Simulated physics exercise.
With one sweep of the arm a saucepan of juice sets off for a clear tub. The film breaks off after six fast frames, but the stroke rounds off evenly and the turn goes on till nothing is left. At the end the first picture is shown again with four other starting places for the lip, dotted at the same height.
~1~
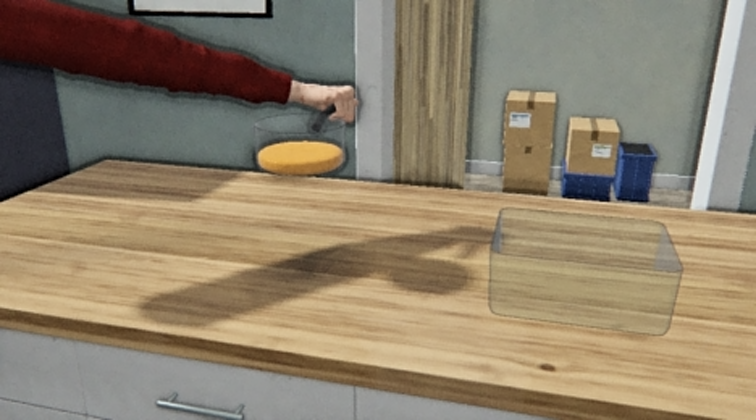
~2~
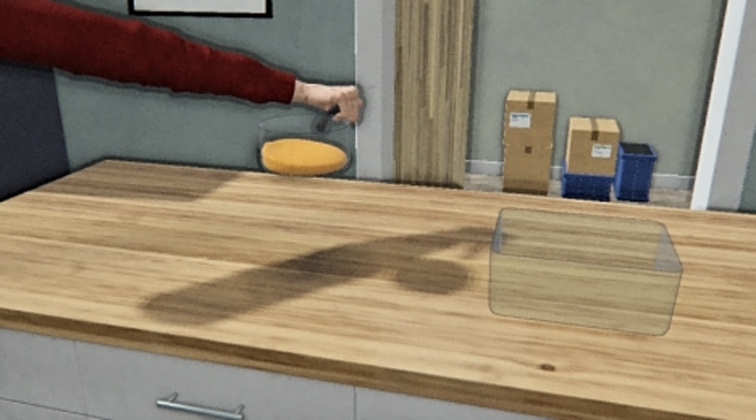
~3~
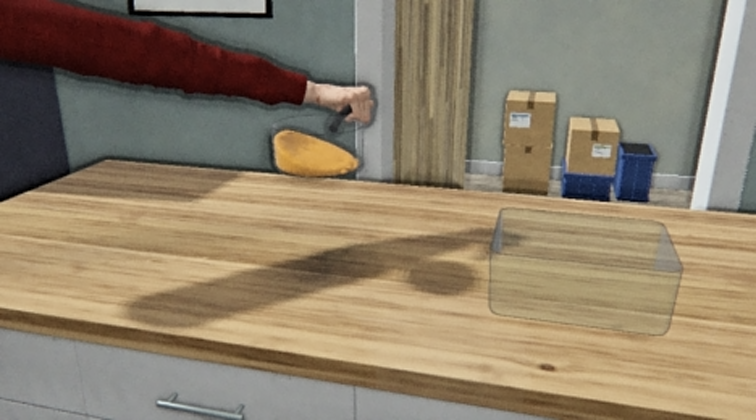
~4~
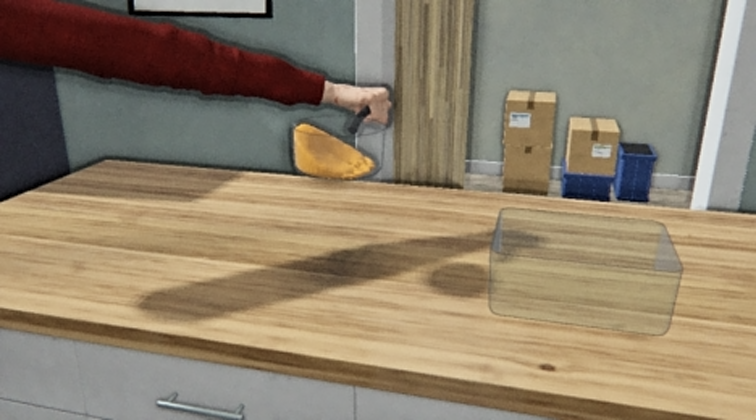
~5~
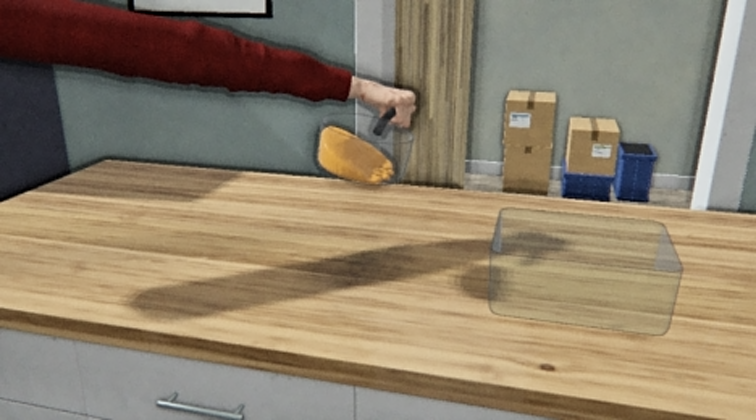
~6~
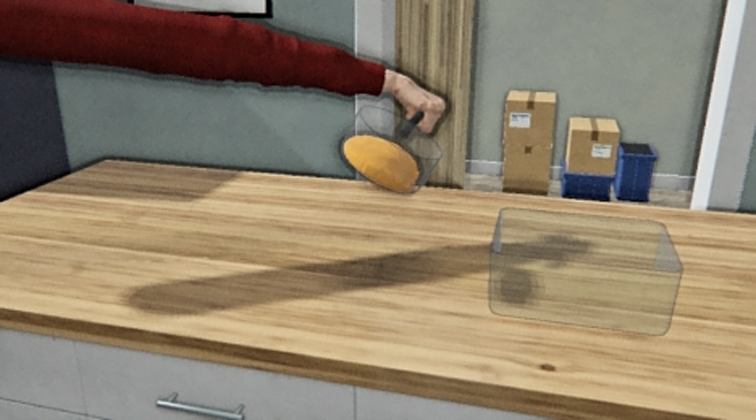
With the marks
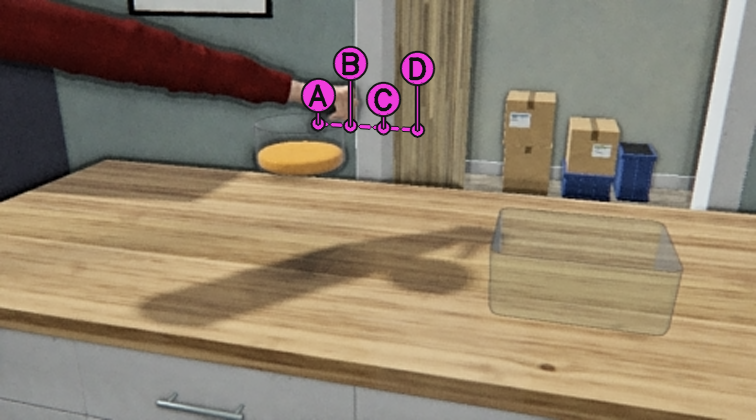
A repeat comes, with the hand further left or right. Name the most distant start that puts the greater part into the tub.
It is A.
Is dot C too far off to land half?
No.
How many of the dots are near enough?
All four.
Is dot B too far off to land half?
No, that is safe.
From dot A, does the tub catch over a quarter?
Yes, it does.
In magenta, A at (318, 123); B at (350, 125); C at (383, 127); D at (417, 130).
Choosing A, about 66 % lands in the tub, 27 % falls short and 7 % goes beside or beyond.
Choosing B, about 82 % lands in the tub, 10 % falls short and 8 % goes beside or beyond.
Choosing C, about 82 % lands in the tub, 7 % falls short and 11 % goes beside or beyond.
Choosing D, about 77 % lands in the tub, 6 % falls short and 17 % goes beside or beyond.
